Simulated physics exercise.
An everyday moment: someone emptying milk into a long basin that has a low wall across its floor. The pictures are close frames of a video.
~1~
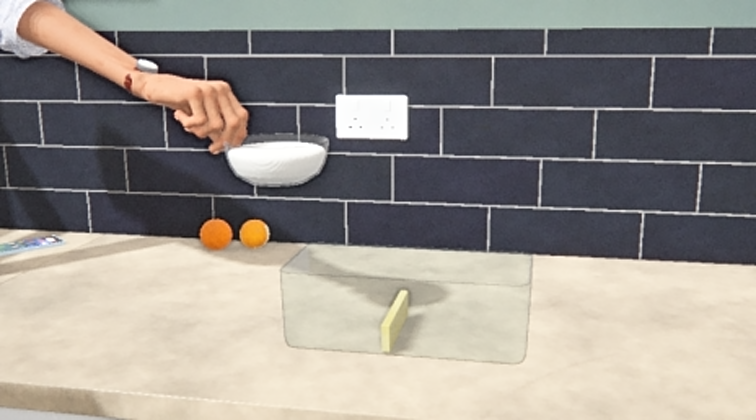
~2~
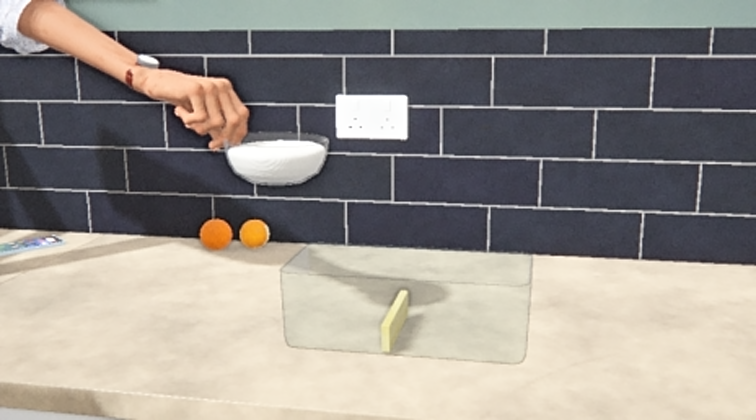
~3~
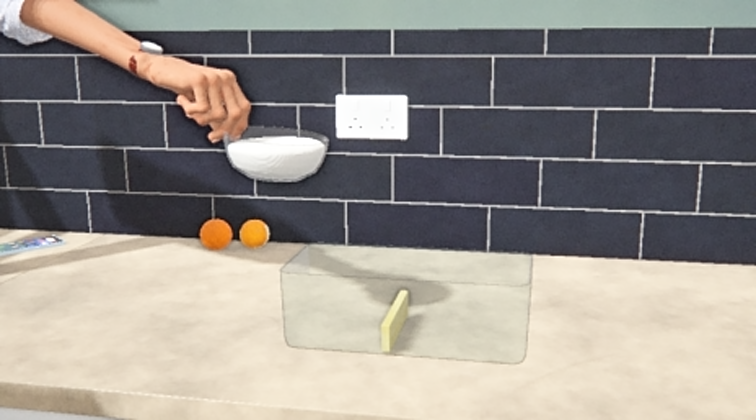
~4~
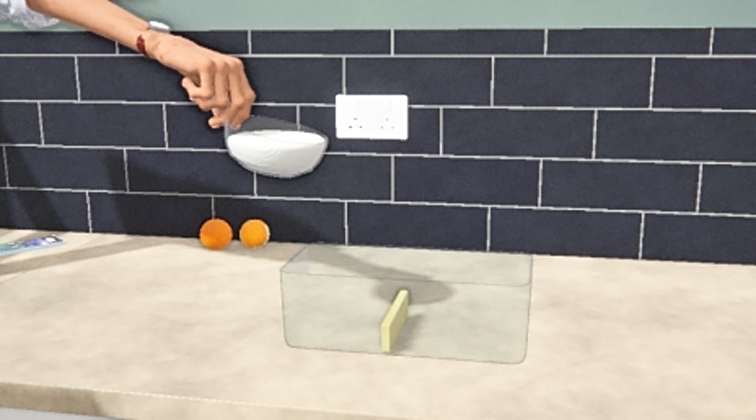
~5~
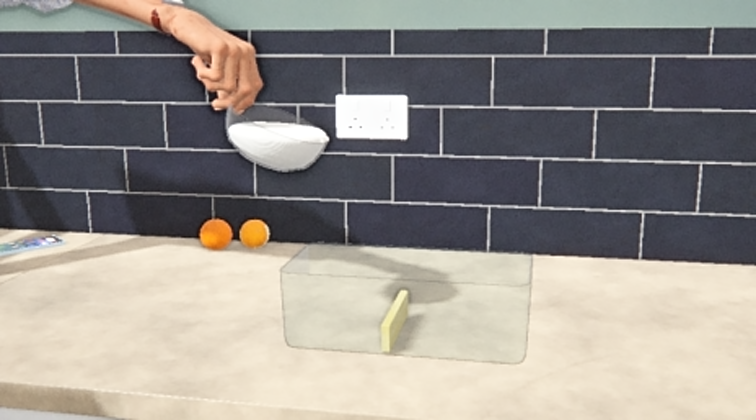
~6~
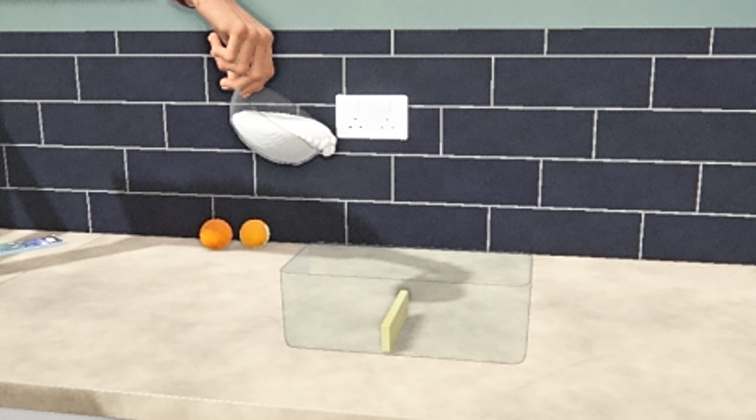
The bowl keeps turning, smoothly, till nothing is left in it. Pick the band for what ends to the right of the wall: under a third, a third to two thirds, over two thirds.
In the end over two thirds is right of the wall.
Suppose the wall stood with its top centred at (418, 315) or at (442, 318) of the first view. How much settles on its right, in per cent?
The first gives 50 %, the second 10 %.
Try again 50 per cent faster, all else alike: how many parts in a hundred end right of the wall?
About 65 per cent.
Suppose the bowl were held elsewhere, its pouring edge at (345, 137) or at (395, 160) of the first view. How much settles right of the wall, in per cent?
About 85 and 85 per cent.
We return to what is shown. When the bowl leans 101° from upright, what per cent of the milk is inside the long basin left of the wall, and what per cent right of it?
Left about 10, right about 15.
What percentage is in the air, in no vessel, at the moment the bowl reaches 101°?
Some 70 per cent.
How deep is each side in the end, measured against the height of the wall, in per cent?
Some 10 per cent left and 40 right.
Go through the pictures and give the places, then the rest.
In the first picture, it leans 0°; its right rim is at (326, 143); the milk meets the walls at (233, 148) and (325, 151); the long basin's rim runs from (295, 258) to (532, 270); the wall's top is at (396, 308).
In the second picture, it leans 2°; its right rim is at (325, 143); the milk meets the walls at (233, 147) and (325, 149).
In the third picture, it leans 6°; its right rim is at (325, 143); the milk meets the walls at (233, 142) and (324, 146).
In the fourth picture, it leans 13°; its right rim is at (325, 143); the milk meets the walls at (233, 135) and (325, 141).
In the fifth picture, it leans 23°; its right rim is at (325, 144); the milk meets the walls at (234, 125) and (324, 138); 2 per cent is over the edge.
In the sixth picture, it leans 35°; its right rim is at (324, 144); the milk meets the walls at (238, 114) and (316, 130); 8 per cent is over the edge.
A moment on, the bowl is tipped right over and 8 per cent is still to pour, 9 is left of the wall and 14 right of it.
Next, the bowl is tipped right over and 0 per cent is still to pour, 16 is left of the wall and 80 right of it.
Then the bowl is tipped right over and 0 per cent is still to pour, 19 is left of the wall and 79 right of it.
Later the bowl is tipped right over and 0 per cent is still to pour, 19 is left of the wall and 79 right of it.
In the end 19 per cent lies left of the wall, 79 right of it and 2 outside.
